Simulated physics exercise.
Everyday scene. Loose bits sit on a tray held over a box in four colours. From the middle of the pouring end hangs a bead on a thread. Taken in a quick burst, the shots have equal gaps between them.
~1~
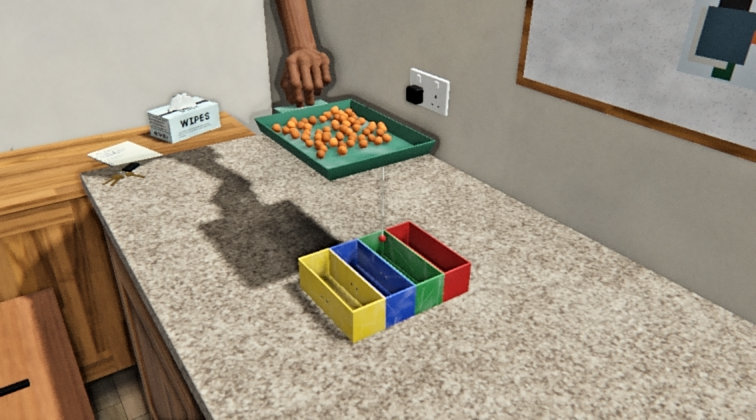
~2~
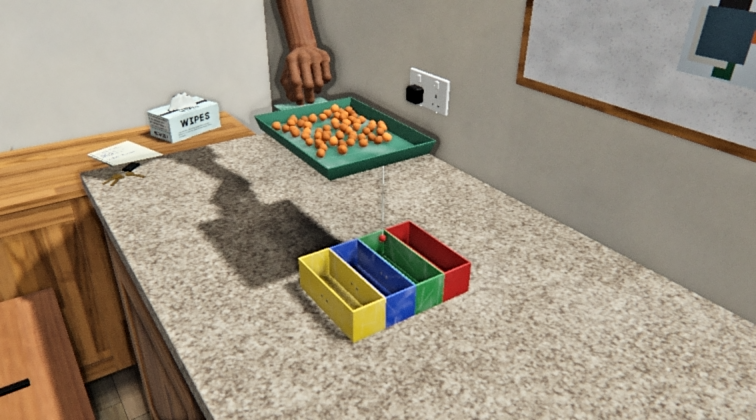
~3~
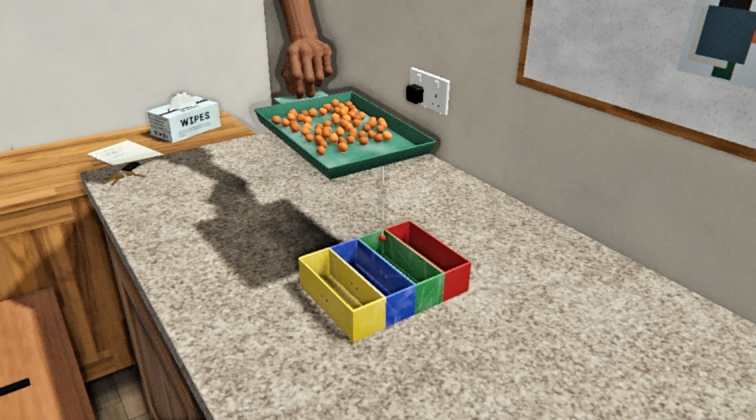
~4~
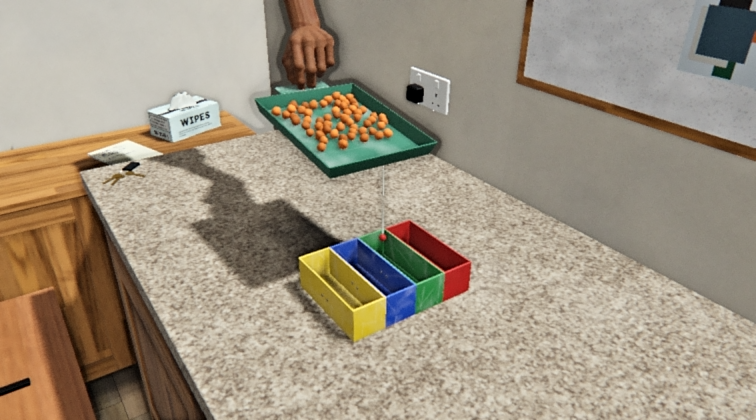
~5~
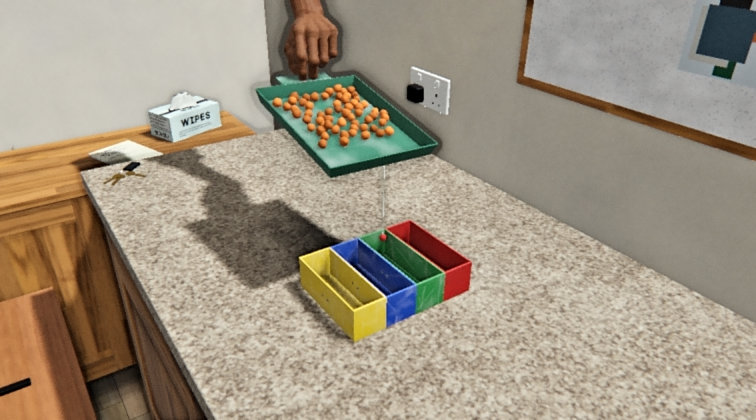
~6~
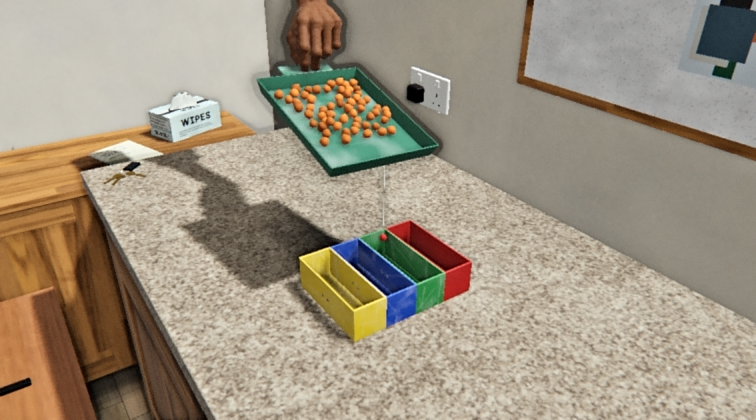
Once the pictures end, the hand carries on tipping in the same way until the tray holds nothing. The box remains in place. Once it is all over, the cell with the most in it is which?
It is the red cell that has the most.
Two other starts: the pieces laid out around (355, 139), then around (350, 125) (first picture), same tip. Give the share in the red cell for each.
Some 40 and then some 40 per cent.
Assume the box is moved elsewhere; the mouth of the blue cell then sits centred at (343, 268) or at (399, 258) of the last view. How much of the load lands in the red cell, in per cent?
You'd get near 30 per cent and afterwards near 20 per cent.
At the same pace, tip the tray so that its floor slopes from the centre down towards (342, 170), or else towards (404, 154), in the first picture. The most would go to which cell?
Well, with the first heading it's the yellow cell, and with the second it's the red cell.
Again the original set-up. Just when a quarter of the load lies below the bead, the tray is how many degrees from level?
100° or so.
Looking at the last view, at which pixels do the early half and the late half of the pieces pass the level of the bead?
I'd say close to (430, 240) at first and close to (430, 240) later on.
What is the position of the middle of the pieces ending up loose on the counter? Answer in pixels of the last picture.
The middle lies near (484, 263).
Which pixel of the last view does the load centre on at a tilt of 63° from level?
Roughly at (399, 145).
Shortly afterwards, tray tipped steeply; all but a few on the tray; only a few falling or outside the box.
Next, tray tipped past a quarter turn; near a quarter on the tray; near a quarter in the red cell; a little in the green cell; only a few in the blue cell; only a few in the yellow cell; near half falling or outside the box.
Some moments later, tray tipped past a quarter turn; near a third in the red cell; near a quarter in the green cell; a little in the blue cell; only a few in the yellow cell; near a quarter falling or outside the box.
In the end, tray tipped past a quarter turn; near a third in the red cell; near a quarter in the green cell; a little in the blue cell; only a few in the yellow cell; near a quarter outside the box.
